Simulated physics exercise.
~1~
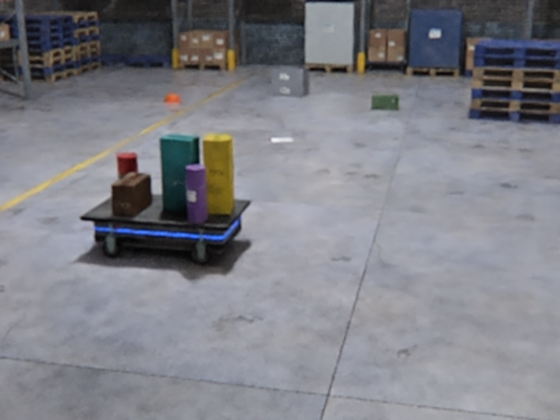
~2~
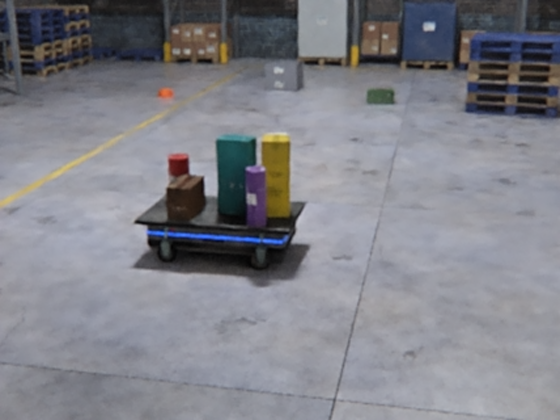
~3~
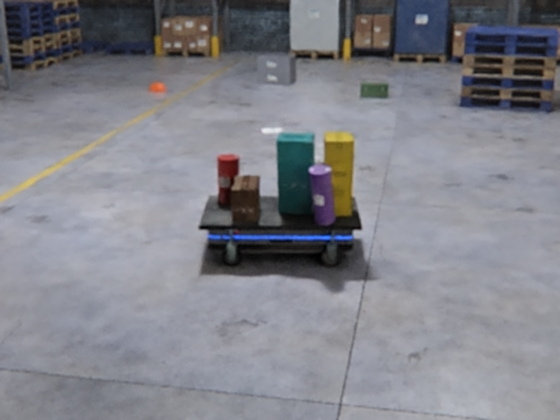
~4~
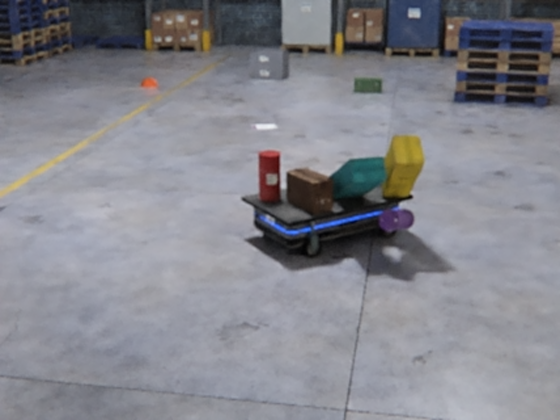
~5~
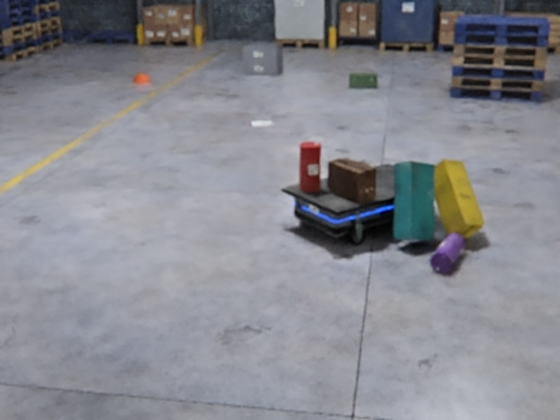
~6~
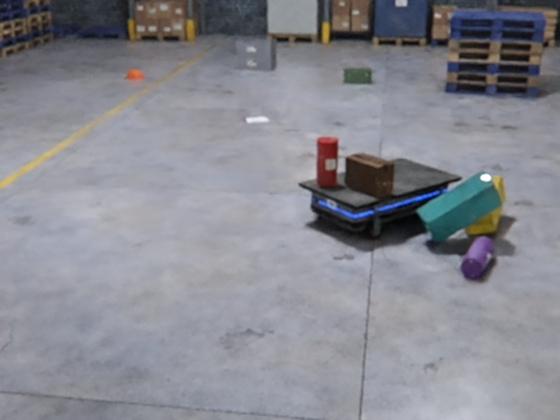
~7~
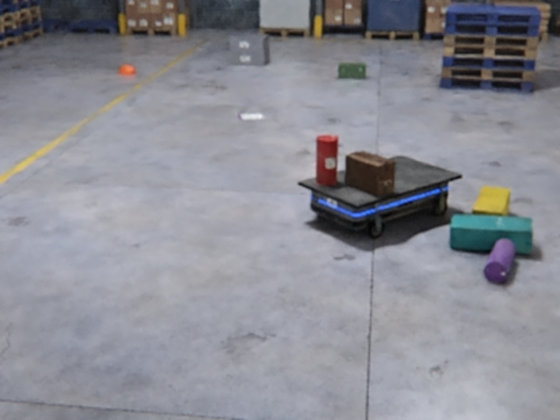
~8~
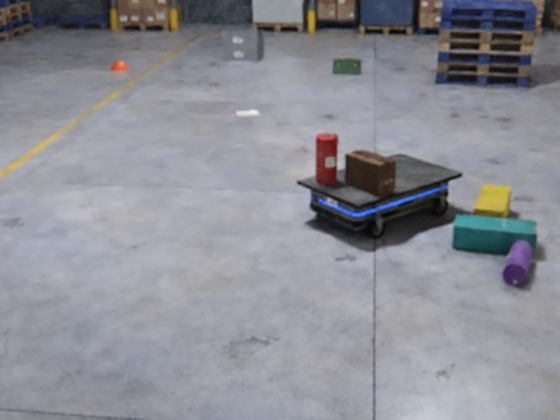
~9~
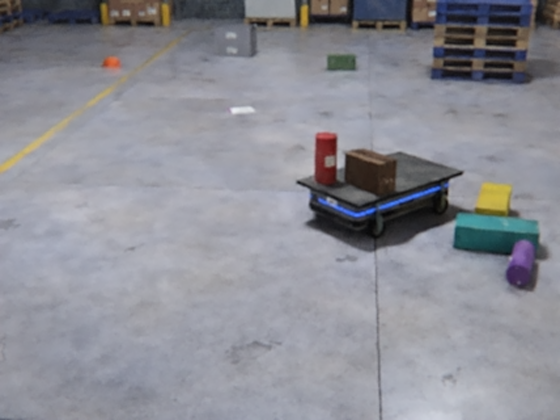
A flat cart carrying five boxes and canisters rolled right across a warehouse floor and turned, and the turquoise box, yellow box and purple canister toppled off its edge. It stopped with the red canister and brown box still upright on deck.
